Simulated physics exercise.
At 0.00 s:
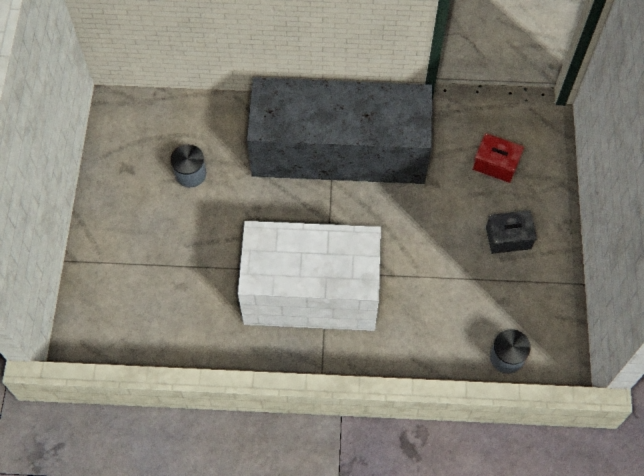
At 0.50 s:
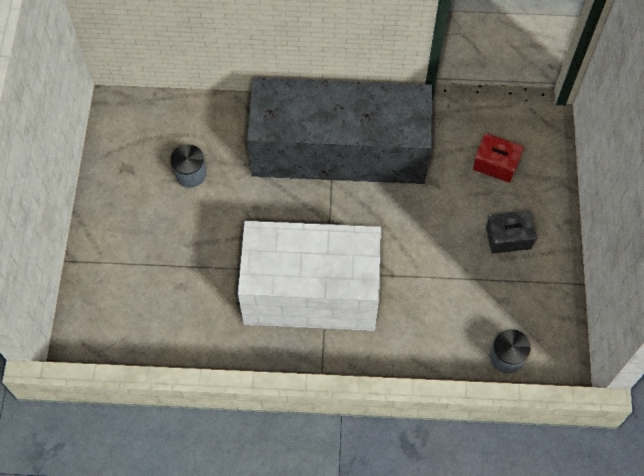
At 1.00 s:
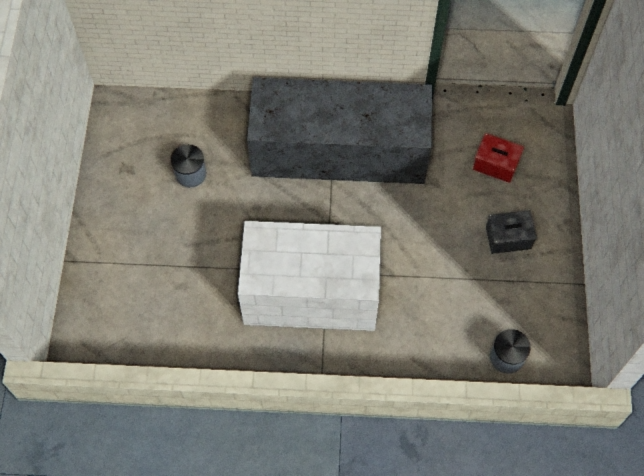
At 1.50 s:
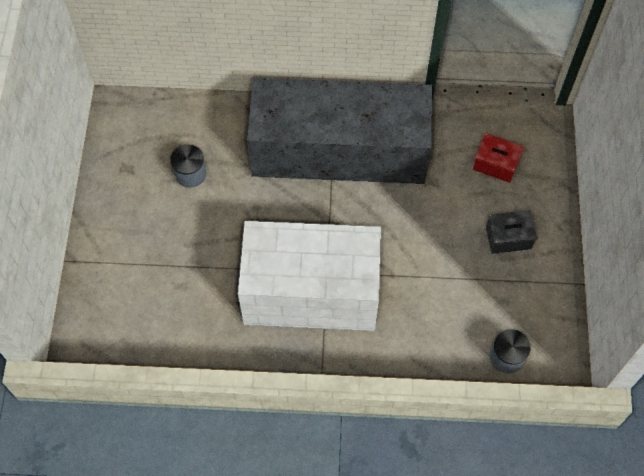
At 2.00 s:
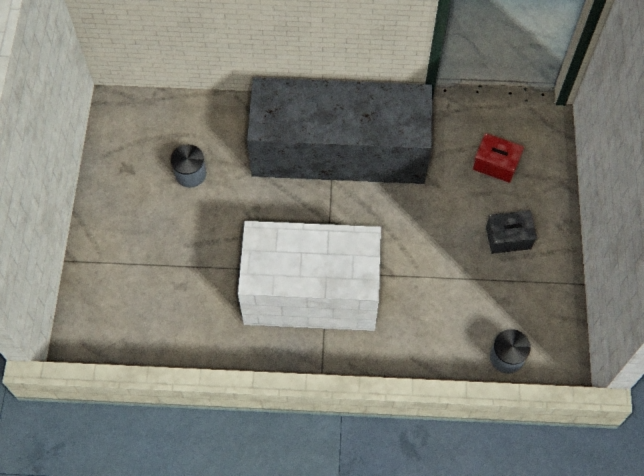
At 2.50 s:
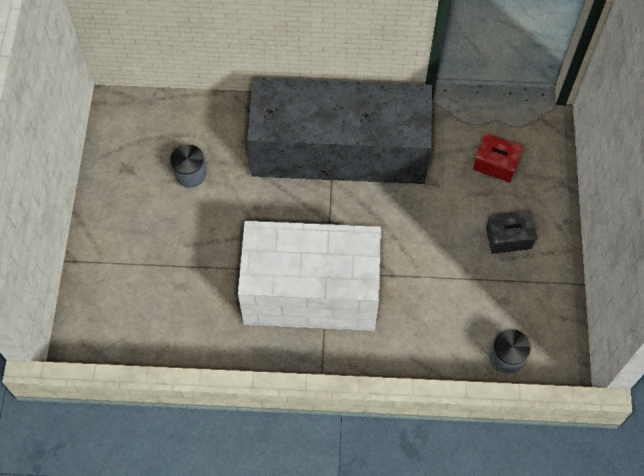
Small walled room seen from above, its blocks, lidded pails and red and gray boxes staying still as water creeps in at the doorway.
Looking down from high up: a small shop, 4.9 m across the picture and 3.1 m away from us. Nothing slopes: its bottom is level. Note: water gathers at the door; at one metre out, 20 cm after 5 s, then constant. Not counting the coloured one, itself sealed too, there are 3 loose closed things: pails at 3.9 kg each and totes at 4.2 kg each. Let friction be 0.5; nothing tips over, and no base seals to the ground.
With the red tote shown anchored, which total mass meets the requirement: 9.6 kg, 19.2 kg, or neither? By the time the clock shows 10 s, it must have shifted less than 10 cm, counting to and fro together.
The answer is neither.
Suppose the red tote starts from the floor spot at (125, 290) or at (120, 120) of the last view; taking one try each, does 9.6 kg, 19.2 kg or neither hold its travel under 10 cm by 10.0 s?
Respectively, the light option succeeds and the light option succeeds.
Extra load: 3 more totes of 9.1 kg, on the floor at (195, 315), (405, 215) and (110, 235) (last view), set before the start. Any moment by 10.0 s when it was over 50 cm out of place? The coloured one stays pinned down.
Taking them in turn, the first is inside the line, the second inside the line and the third inside the line.
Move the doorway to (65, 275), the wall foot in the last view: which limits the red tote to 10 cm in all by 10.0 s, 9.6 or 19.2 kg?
Moved there, the light choice works.
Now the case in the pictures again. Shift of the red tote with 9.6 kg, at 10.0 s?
Displacement near 250 cm.
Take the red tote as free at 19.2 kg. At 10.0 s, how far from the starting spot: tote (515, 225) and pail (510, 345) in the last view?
The first is 150 cm from its start, the second 80 cm.
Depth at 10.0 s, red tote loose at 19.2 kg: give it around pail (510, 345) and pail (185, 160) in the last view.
About 15 and 2 cm.
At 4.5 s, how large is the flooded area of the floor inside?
Some 3.0 m2 of it.
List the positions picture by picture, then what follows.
The red tote at (500, 152) rests on the ground; water covers 0.0 m2; 0 of 4 have shifted, in the first picture.
The red tote at (500, 152), on the bottom; 0.0 m2 under water; 0 of 4 have shifted, in the second picture.
The red tote at (500, 152), on the bottom; water covers 0.0 m2; 0 of 4 have shifted, in the third picture.
The red tote at (500, 152), on the bottom; 0.0 m2 under water; 0 of 4 have shifted, in the fourth picture.
The red tote at (500, 152), on the bottom; 0.0 m2 under water; 0 of 4 have shifted, in the fifth picture.
The red tote at (500, 152), on the bottom; water covers 0.3 m2; 0 of 4 have shifted, in the sixth picture.
After 3.5 s the red tote would be 3 cm from its start with 9.6 kg and 0 cm from its start with 19.2 kg; 5 cm of water round it then.
After 4.5 s the red tote would be 34 cm from its start with 9.6 kg and 0 cm from its start with 19.2 kg; 6 cm of water round it then.
After 7.0 s the red tote would be 167 cm from its start with 9.6 kg and 49 cm from its start with 19.2 kg; 9 cm of water round it then.
After 10.0 s the red tote would be 230 cm from its start with 9.6 kg and 98 cm from its start with 19.2 kg; 13 cm of water round it then.
